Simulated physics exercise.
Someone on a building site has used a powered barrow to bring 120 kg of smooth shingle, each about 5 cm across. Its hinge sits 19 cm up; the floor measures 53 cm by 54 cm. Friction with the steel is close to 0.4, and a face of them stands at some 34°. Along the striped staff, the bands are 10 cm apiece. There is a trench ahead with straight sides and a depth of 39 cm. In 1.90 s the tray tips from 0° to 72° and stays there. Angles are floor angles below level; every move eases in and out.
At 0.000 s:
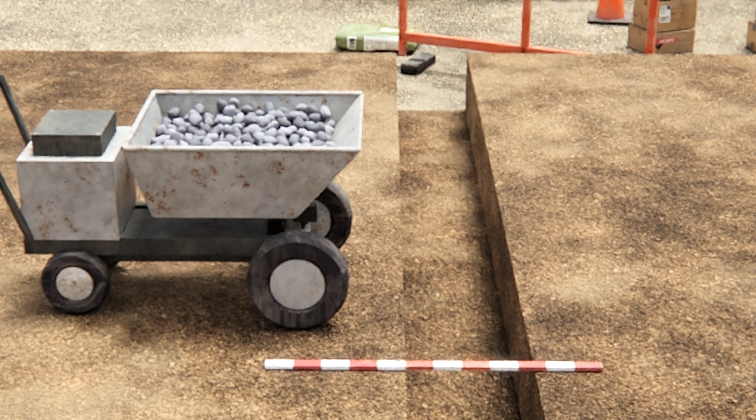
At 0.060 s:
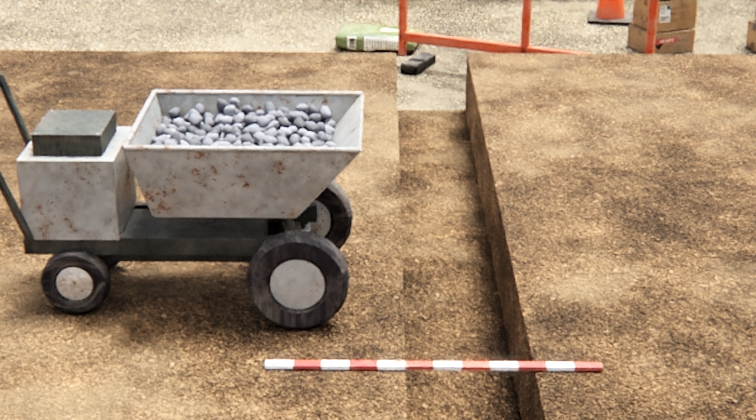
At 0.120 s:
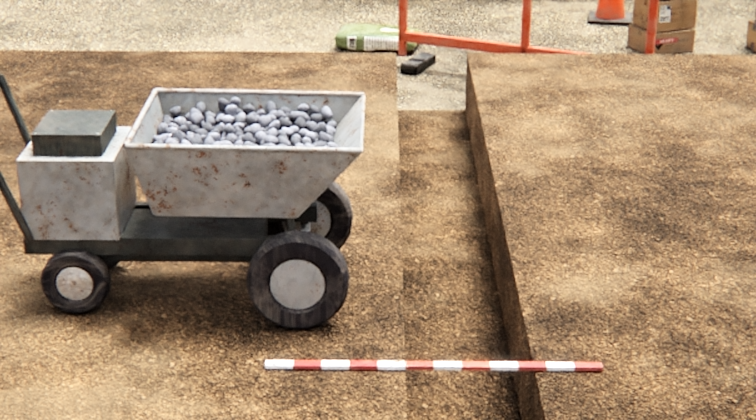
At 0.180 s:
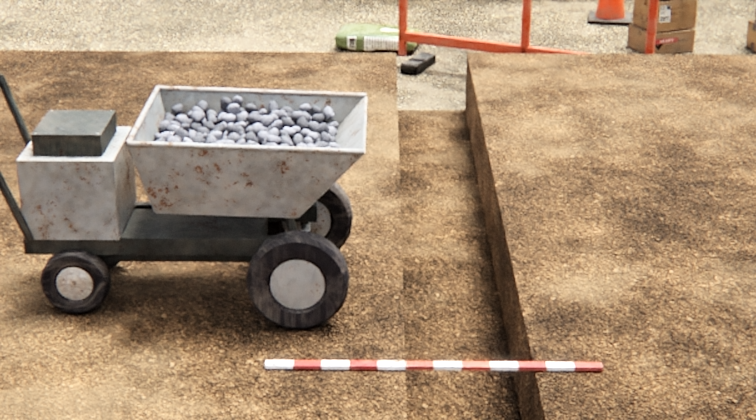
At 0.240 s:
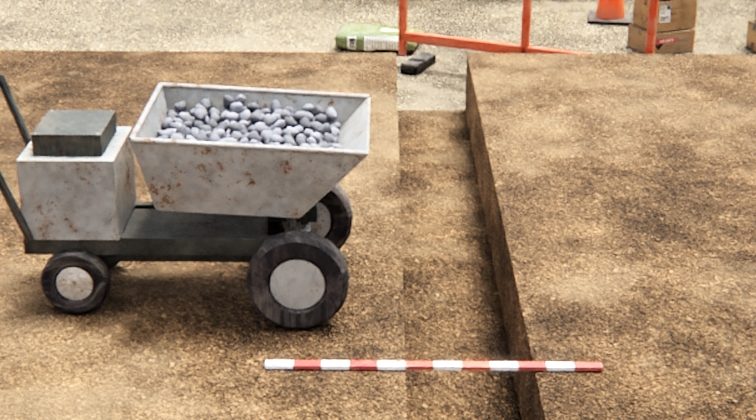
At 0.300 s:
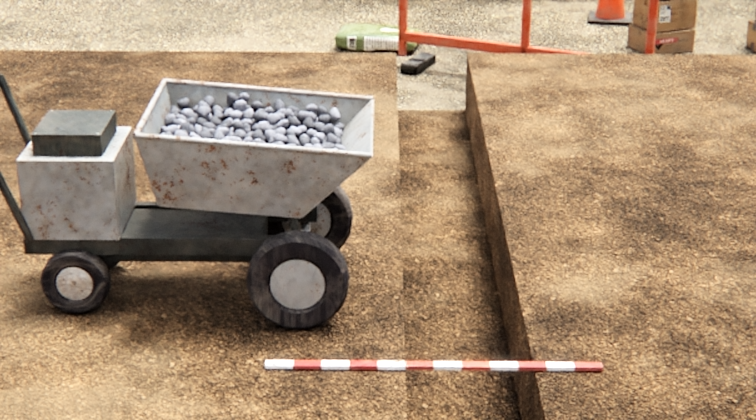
The rusty pale tray of a powered barrow, heaped with smooth grey stones, starts out level beside a straight-sided trench. It then tilts slightly, its right lip dipping and its left end lifting off the dark frame, while the stones shift only a little and the wheels stay still.
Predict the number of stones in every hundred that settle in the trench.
Close to 92 in a hundred.
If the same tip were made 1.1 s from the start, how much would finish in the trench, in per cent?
I'd put it at roughly 85 per cent.
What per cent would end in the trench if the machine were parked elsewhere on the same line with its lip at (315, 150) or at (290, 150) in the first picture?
It'd be around 100 per cent and after that around 100 per cent.
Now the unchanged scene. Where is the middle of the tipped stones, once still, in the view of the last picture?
Somewhere around (478, 363) in the last picture.
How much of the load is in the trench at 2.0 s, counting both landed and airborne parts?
By that moment, roughly 65 per cent of the load.
After 1.4 s the floor is at 61°; 98 % in the tray, 2 % in the trench; the foremost stones are at (481, 258).
After 2.0 s the floor is at 72°; 30 % in the tray, 63 % in the trench, 7 % past the trench; the foremost stones are at (599, 282).
After 2.3 s the floor is at 72°; 8 % in the tray, 85 % in the trench, 8 % past the trench; the foremost stones are at (635, 274).
After 4.3 s the floor is at 72°; 0 % in the tray, 92 % in the trench, 8 % past the trench; the foremost stones are at (640, 274).
